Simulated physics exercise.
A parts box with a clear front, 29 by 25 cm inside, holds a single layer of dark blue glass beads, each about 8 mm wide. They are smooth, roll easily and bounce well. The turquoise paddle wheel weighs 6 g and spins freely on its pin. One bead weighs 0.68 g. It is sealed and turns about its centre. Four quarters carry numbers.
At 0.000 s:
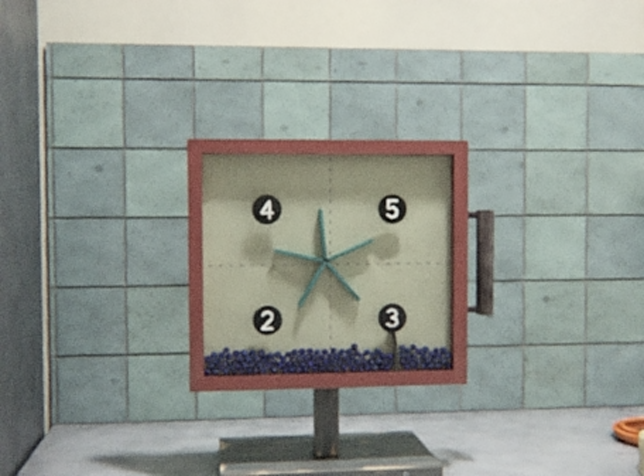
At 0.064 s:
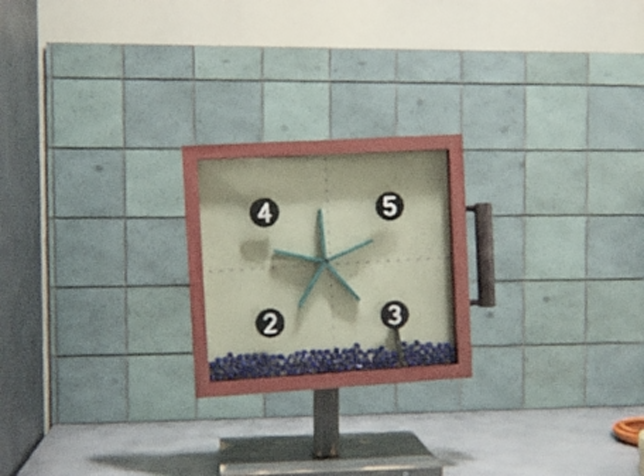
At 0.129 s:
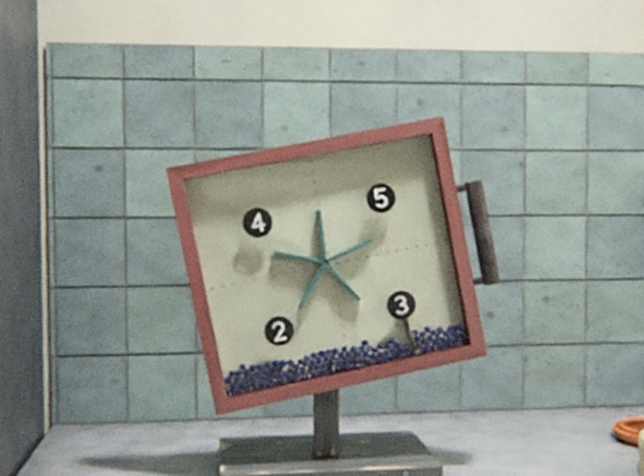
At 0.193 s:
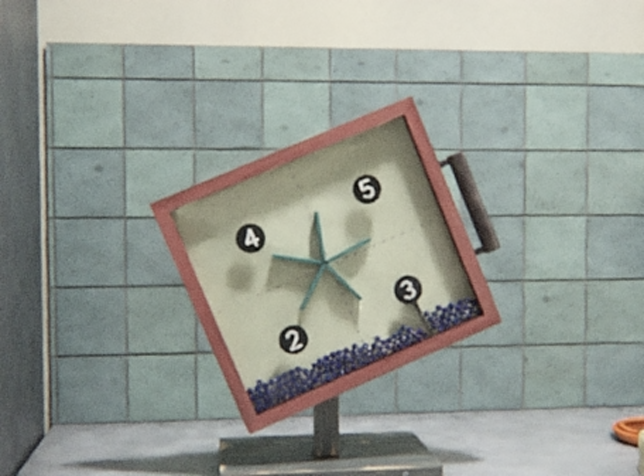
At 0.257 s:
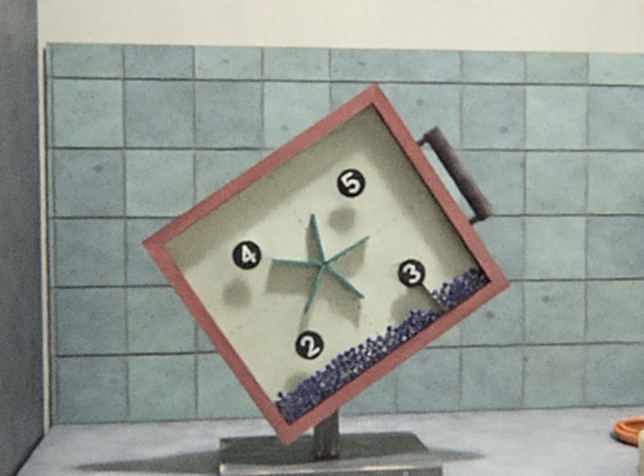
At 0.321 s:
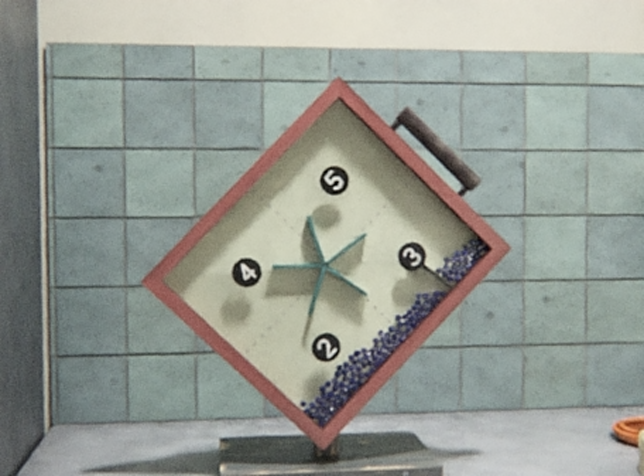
A clear-fronted box with a reddish frame turned steadily anticlockwise on its stand, from level to a steep slant, while the dark blue beads inside stayed banked along its sloping lower edge.
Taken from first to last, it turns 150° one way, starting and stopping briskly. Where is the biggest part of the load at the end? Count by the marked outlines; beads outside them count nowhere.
4.
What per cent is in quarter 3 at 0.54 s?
About 25 per cent.
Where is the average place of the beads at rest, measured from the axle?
Some 4 cm right and 13 cm below.
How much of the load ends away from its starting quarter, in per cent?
About 100 per cent.
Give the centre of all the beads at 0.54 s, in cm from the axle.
Some 9 cm right and 6 cm below.
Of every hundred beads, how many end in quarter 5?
Some 0 per cent.
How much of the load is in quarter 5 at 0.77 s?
Roughly 5 per cent.
After 0.54 s, it stands 86° anticlockwise; the beads' middle is 9 cm right of and 6 cm below the centre; no. 2, 75 %, no. 3, 25 %.
After 0.77 s, it stands 128° anticlockwise; the beads' middle is 6 cm right of and 6 cm below the centre; no. 2, 40 %, no. 3, 15 %, no. 4, 40 %, no. 5, 5 %.
After 0.96 s, it stands 150° anticlockwise; the beads' middle is 3 cm right of and 11 cm below the centre; no. 2, 5 %, no. 4, 75 %, no. 5, 15 %.
Settled by 3.3 s, it stands 150° anticlockwise; no. 2, 0 %, no. 3, 0 %, no. 4, 100 %, no. 5, 0 %.
